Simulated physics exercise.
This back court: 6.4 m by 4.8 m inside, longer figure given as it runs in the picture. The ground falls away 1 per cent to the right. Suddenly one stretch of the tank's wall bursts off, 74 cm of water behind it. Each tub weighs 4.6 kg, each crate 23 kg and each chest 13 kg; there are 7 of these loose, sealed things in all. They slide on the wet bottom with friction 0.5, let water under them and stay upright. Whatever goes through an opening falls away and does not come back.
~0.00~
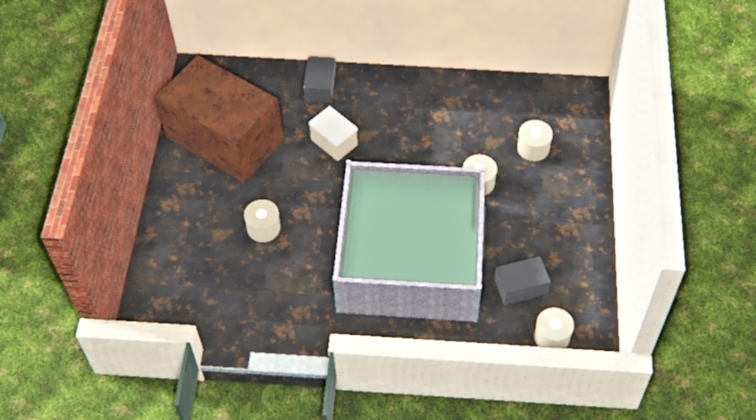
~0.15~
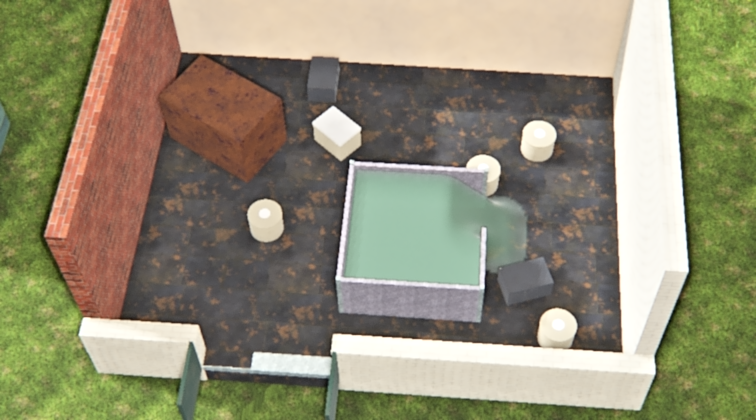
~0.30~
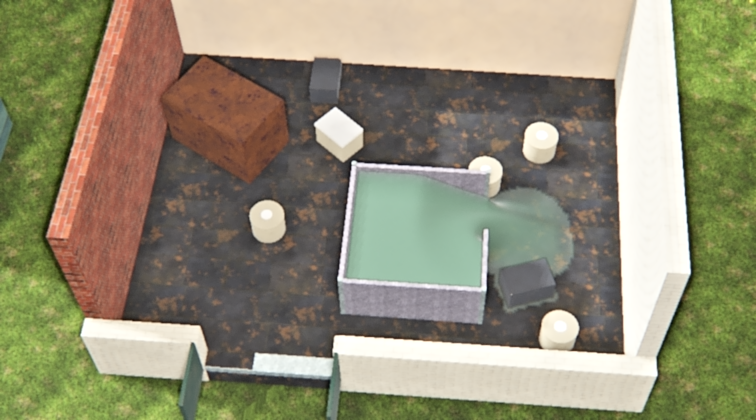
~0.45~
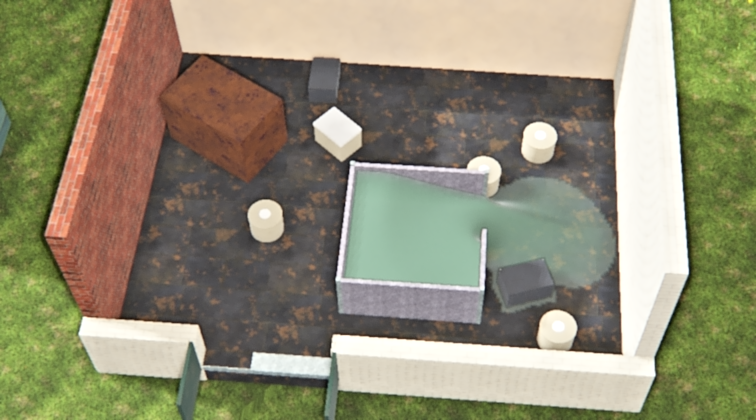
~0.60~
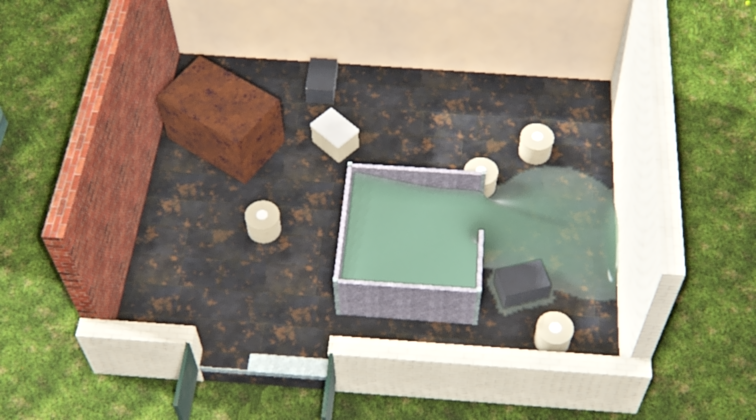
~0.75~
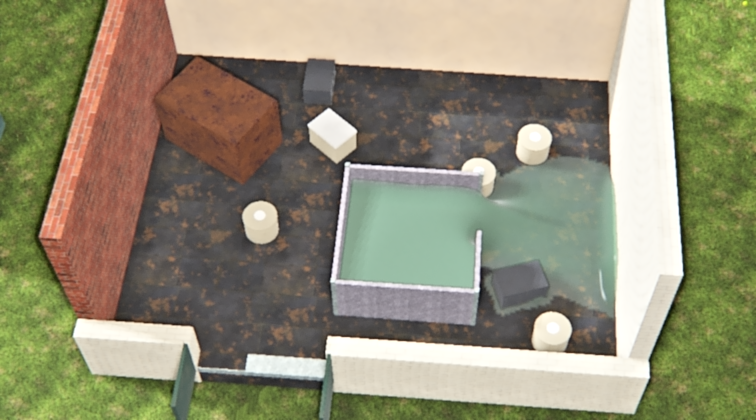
Green water pours through a gap in the right side of a square, grey-walled tank in a dark, rust-flecked walled court, seen from high above with grass outside. A large brown block, a white box and a dark box sit upper left, with cream tubs scattered about and another dark box right. The water fans out rightward around that box to the white wall, nothing loose shifts, and the view sways slightly.
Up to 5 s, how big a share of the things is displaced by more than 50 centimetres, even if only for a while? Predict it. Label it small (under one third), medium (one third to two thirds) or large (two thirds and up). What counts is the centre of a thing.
Medium.
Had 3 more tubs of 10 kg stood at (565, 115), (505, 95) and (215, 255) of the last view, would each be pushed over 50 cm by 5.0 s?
Result, one by one: Exceeded, exceeded and not exceeded.
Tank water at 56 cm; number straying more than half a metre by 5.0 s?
Then it comes to 2.
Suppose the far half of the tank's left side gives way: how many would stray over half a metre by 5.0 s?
That gives 2 of them.
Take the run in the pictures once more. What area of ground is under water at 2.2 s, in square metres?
At that time the wet patch spans about 11.5 m2.
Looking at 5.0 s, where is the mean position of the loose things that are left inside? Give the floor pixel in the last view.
The centre is close to (396, 205).
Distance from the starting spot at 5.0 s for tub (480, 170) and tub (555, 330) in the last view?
First: 5 cm. Second: 80 cm.
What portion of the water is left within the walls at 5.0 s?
Close to 98 in a hundred parts remain.
After 1.1 s 0 of 7 are over 50 cm from their spots; 0 afloat.
After 2.2 s 1 of 7 are over 50 cm from their spots; 0 afloat.
After 3.5 s 2 of 7 are over 50 cm from their spots; 1 afloat.
After 5.0 s 4 of 7 are over 50 cm from their spots, and 4 have been at some point; 1 afloat.
